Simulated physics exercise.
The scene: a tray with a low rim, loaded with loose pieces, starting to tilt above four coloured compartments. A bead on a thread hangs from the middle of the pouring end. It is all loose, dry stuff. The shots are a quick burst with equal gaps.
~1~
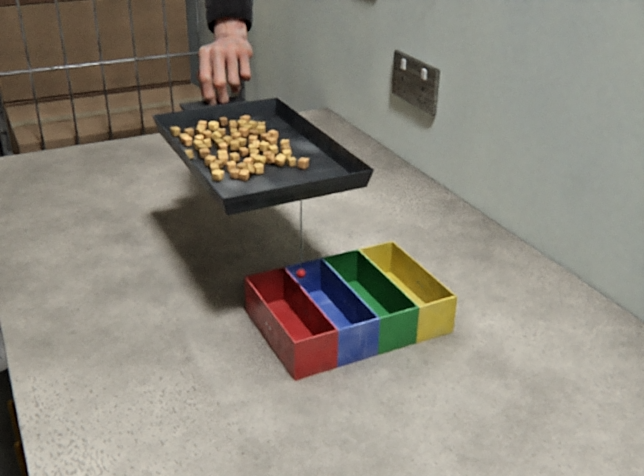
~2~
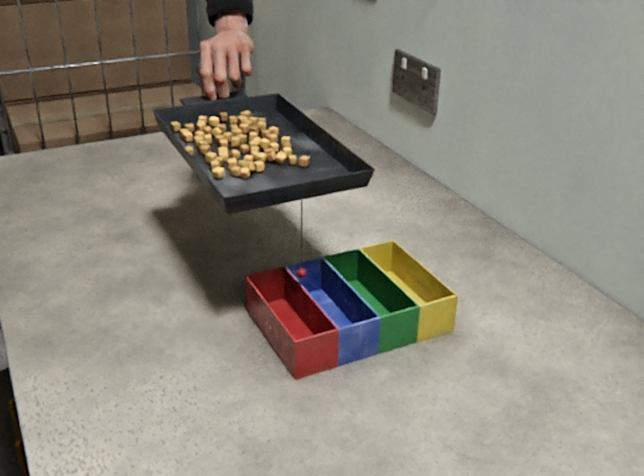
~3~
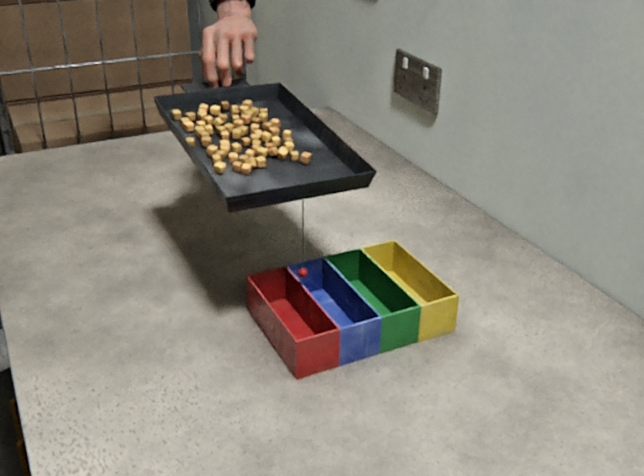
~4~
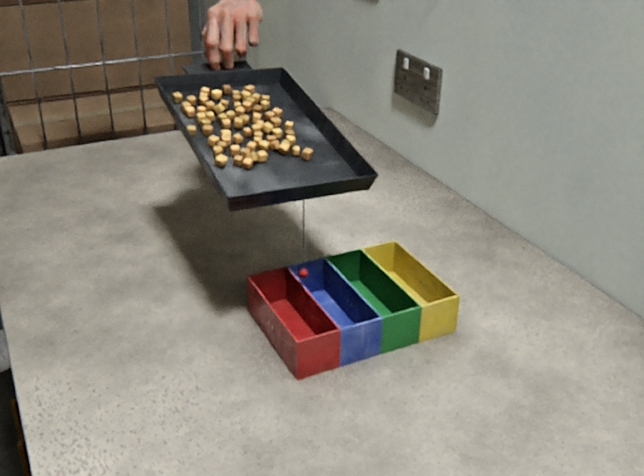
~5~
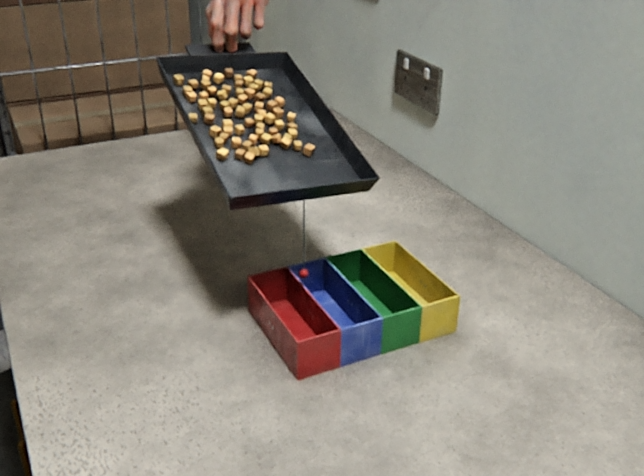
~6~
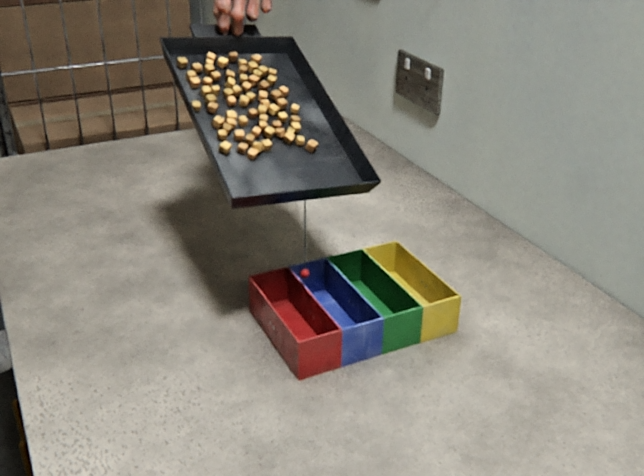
A hand raises the back of a dark tray of small cubes above four coloured compartments.
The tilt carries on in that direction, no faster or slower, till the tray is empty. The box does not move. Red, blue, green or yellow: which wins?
The green one ends fullest.
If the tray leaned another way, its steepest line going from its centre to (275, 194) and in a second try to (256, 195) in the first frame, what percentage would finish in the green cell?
Roughly 0 per cent, and 0 per cent.
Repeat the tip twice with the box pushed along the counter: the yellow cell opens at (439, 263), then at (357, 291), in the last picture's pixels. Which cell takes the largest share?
The first try: Blue. The second: That yellow cell.
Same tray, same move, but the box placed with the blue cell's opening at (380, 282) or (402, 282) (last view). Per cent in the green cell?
Near 10 % and 0 %.
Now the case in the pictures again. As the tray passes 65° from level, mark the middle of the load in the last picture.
Around (329, 173).
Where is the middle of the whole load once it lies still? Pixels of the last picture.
Near (381, 323).
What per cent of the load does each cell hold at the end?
Red cell: 10 %, blue cell: 20 %, green cell: 50 %, yellow cell: 10 %.
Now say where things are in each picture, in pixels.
In the first picture, corners of the pouring end at (226, 195) and (367, 168), level; middle of the load at (235, 146), small wooden cubes; bead on its thread at (301, 274); red cell at (316, 351); blue cell at (358, 339); green cell at (398, 327); yellow cell at (437, 316).
In the second picture, corners of the pouring end at (227, 194) and (368, 168), level; middle of the load at (236, 142).
In the third picture, corners of the pouring end at (229, 194) and (370, 170), tipped barely, lowest at the right corner; middle of the load at (237, 134).
In the fourth picture, corners of the pouring end at (231, 193) and (372, 173), tipped a little, lowest at the right corner; middle of the load at (239, 123).
In the fifth picture, corners of the pouring end at (233, 193) and (373, 175), tipped clearly, lowest at the right corner; middle of the load at (241, 112).
In the sixth picture, corners of the pouring end at (236, 193) and (375, 178), tipped clearly, lowest at the right corner; middle of the load at (244, 102); red cell at (320, 351); blue cell at (362, 339); green cell at (402, 327); yellow cell at (441, 316).
Soon, tray tipped steeply; nearly all on the tray; a stray few falling or outside the box.
A while on, tray tipped past a quarter turn; about half on the tray; about a quarter in the green cell; a small part in the yellow cell; a stray few in the blue cell; a stray few in the red cell; about a quarter falling or outside the box.
Towards the end, tray tipped past a quarter turn; about half in the green cell; about a quarter in the blue cell; a small part in the yellow cell; a small part in the red cell; a stray few falling or outside the box.
Finally, tray tipped past a quarter turn; about half in the green cell; about a quarter in the blue cell; a small part in the yellow cell; a small part in the red cell; a stray few outside the box.
